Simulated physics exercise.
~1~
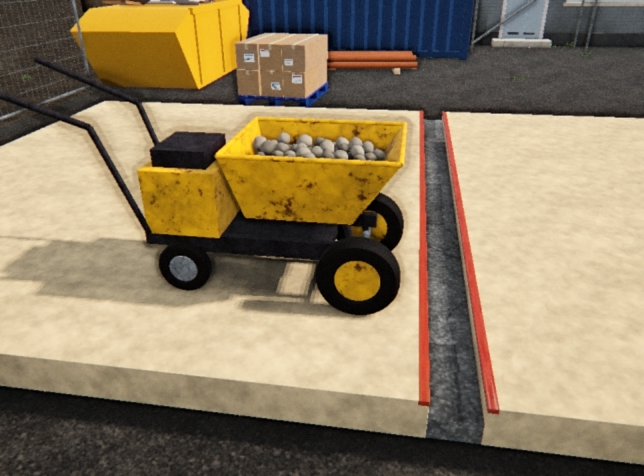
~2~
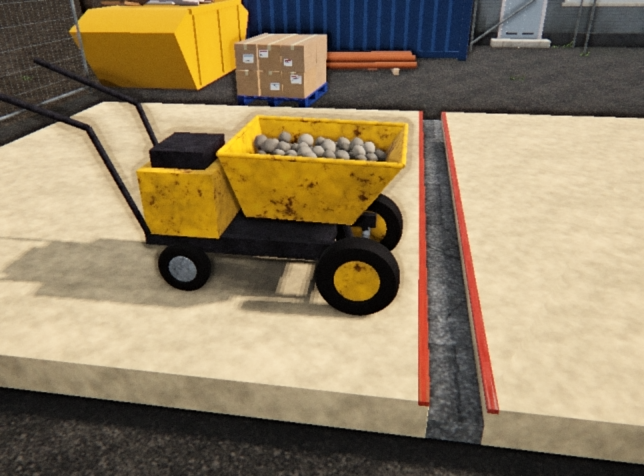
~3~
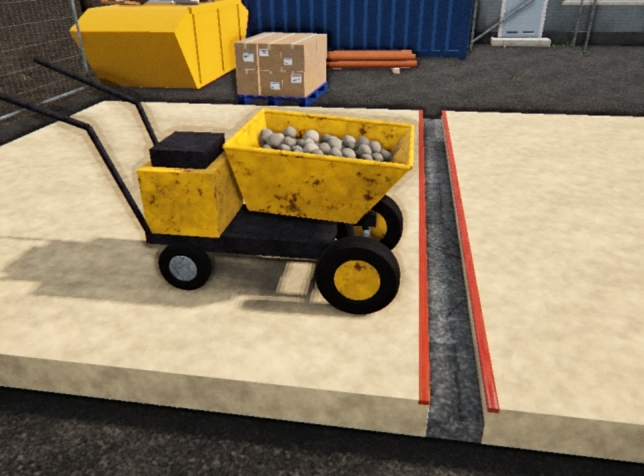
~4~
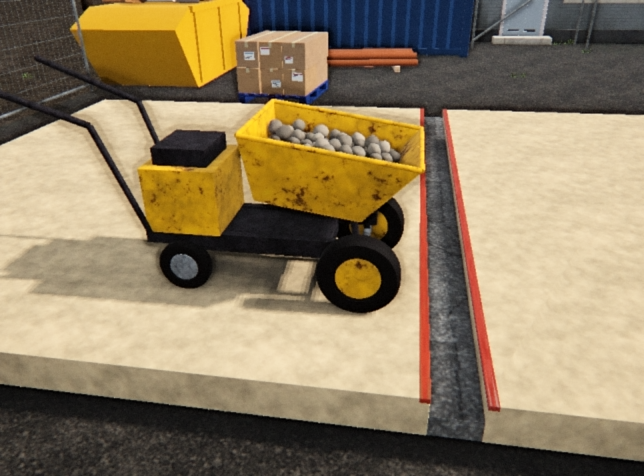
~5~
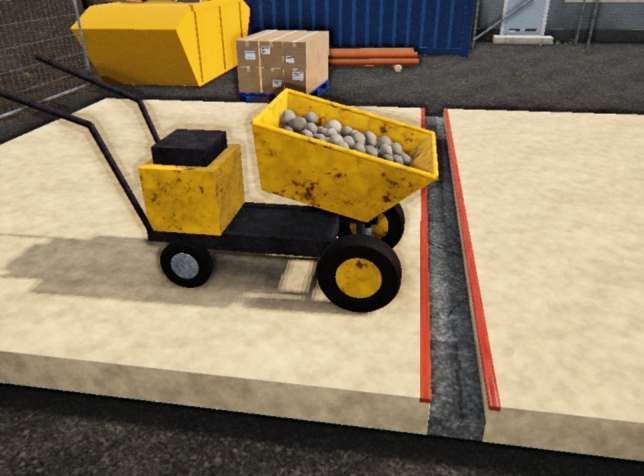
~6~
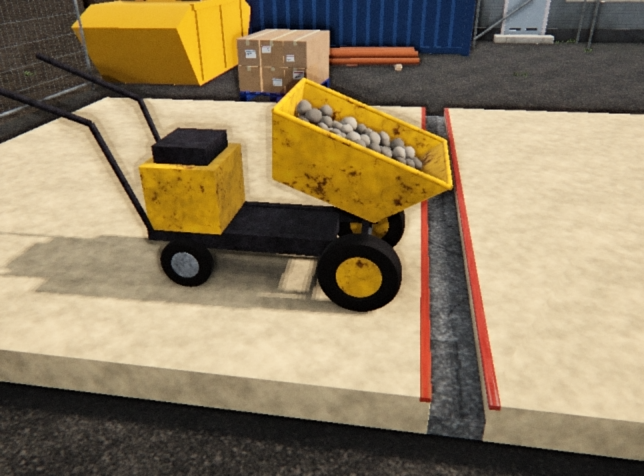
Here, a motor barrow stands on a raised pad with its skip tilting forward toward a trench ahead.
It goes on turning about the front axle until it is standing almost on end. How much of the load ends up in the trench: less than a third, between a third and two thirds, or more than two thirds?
I predict the trench won't see a third of the load.
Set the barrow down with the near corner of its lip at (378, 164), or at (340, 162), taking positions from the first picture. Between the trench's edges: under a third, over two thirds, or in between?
Lab note - position 1: Under a third; position 2: In the middle band.
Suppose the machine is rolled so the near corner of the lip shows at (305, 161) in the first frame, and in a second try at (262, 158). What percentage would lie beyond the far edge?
Around 10 and 0 per cent respectively.
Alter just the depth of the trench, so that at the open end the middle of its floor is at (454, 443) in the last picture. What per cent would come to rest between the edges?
It lands somewhere near 0 percent.
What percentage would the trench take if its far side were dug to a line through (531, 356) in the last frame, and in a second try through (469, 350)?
About 50 %, then 0 %.
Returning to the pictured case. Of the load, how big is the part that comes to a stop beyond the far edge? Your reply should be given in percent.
I'd say around 80 per cent of the load.
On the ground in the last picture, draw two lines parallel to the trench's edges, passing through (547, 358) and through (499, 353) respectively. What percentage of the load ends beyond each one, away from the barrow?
About 40 % and 70 %.
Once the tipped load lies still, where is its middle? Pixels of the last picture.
The centre ends up roughly at (527, 286).
Just after the last frame, skip tipped steeply; every one in the skip.
A moment on, skip tipped right over; the larger part in the skip; roughly a quarter beyond it; just a few falling.
Further on, skip tipped right over; roughly a quarter in the skip; roughly two thirds beyond it.
When it is over, skip tipped right over; roughly a quarter in the skip; just a few in or heaped over the trench; the larger part beyond it.
